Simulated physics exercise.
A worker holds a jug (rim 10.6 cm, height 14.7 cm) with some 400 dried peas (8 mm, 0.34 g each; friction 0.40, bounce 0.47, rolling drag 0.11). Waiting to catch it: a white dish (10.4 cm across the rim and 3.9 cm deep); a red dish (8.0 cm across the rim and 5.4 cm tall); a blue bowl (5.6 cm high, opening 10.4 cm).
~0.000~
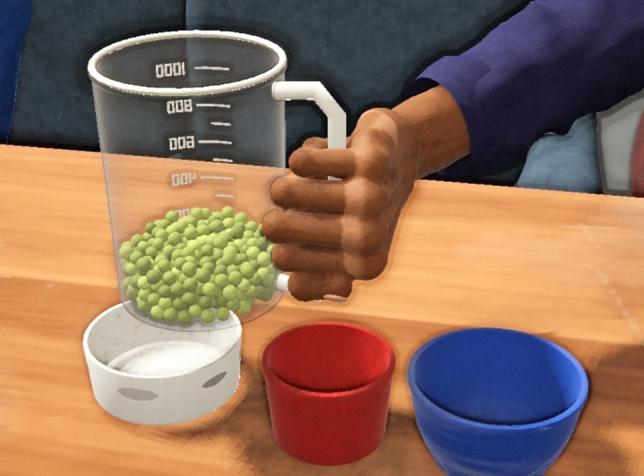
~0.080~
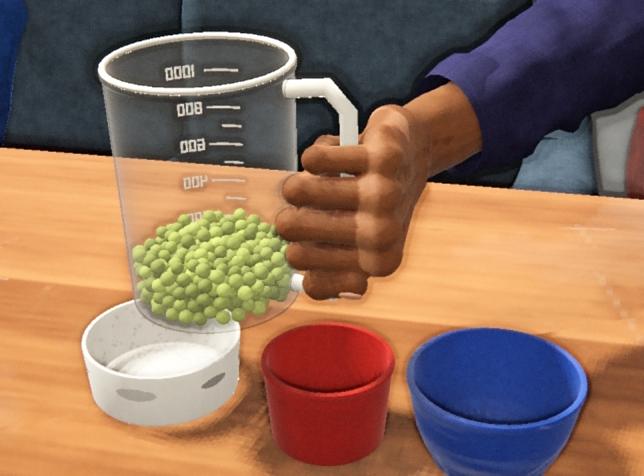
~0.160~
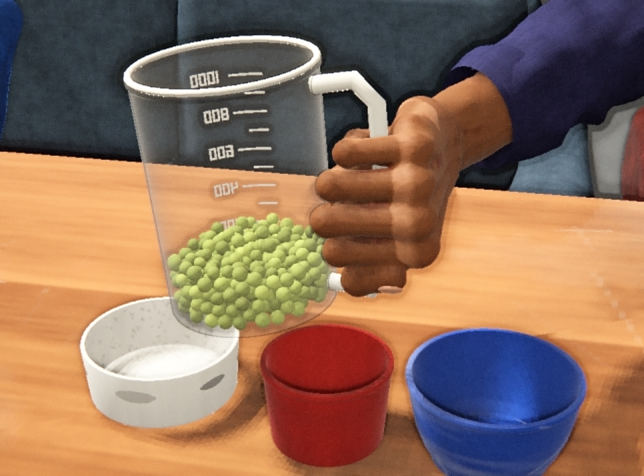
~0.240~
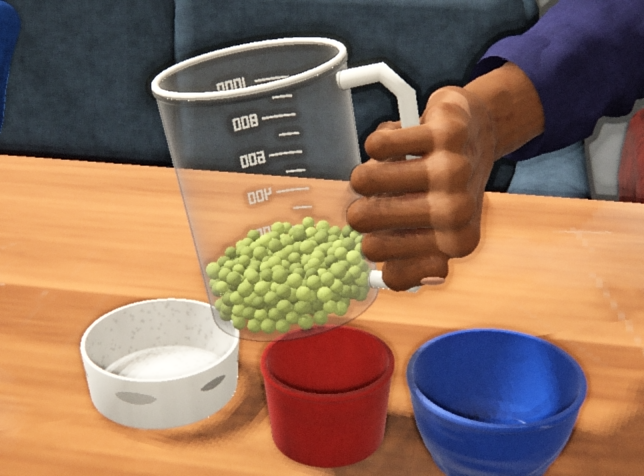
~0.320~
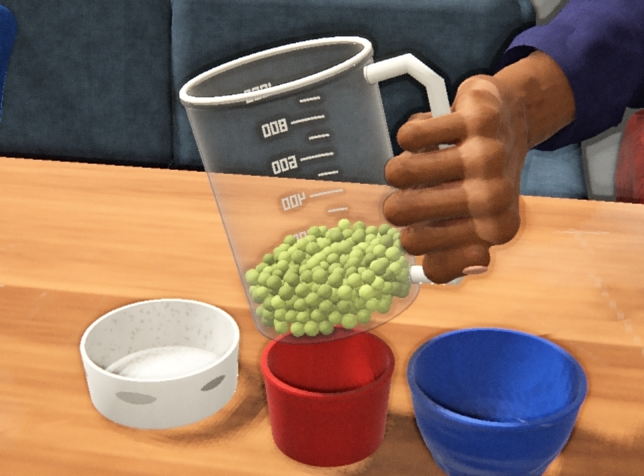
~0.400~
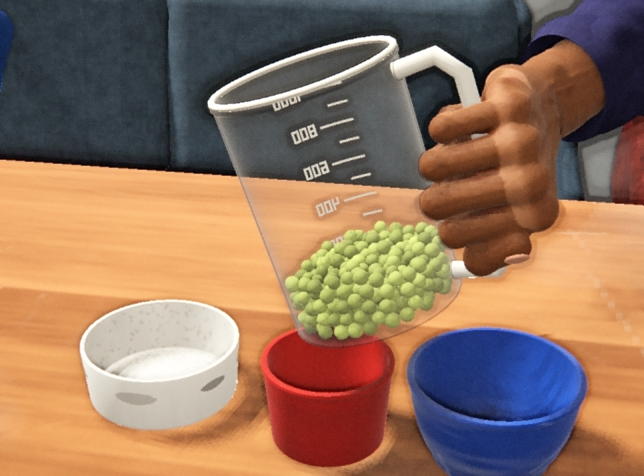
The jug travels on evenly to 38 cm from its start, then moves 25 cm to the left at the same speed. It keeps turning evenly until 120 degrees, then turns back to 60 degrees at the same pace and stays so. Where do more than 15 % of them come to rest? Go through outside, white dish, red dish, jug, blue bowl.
Outside everything: Over; in the white dish: Under; in the red dish: Over; in the jug: Under; in the blue bowl: Over.
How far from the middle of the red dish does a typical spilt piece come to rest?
Some 12 cm.
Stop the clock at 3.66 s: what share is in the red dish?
Some 35 per cent.
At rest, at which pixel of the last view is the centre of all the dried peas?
Near (357, 417).
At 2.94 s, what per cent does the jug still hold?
Some 0 per cent of the load.
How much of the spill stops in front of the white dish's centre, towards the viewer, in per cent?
Some 30 per cent.
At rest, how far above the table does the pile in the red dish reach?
Roughly 4.0 cm.
After 1.38 s, tilt 73 degrees; jug 100 %.
After 2.19 s, tilt 117 degrees; jug 75 %, blue bowl 25 %; middle of all pieces near (572, 300).
After 2.94 s, tilt 88 degrees; outside 20 %, white dish 5 %, red dish 35 %, blue bowl 40 %; middle of all pieces near (371, 408).
After 3.66 s, tilt 60 degrees; outside 20 %, white dish 5 %, red dish 35 %, blue bowl 40 %; middle of all pieces near (371, 409).
By 3.9 s all is still; outside 20 %, white dish 5 %, red dish 35 %, jug 0 %, blue bowl 40 %.
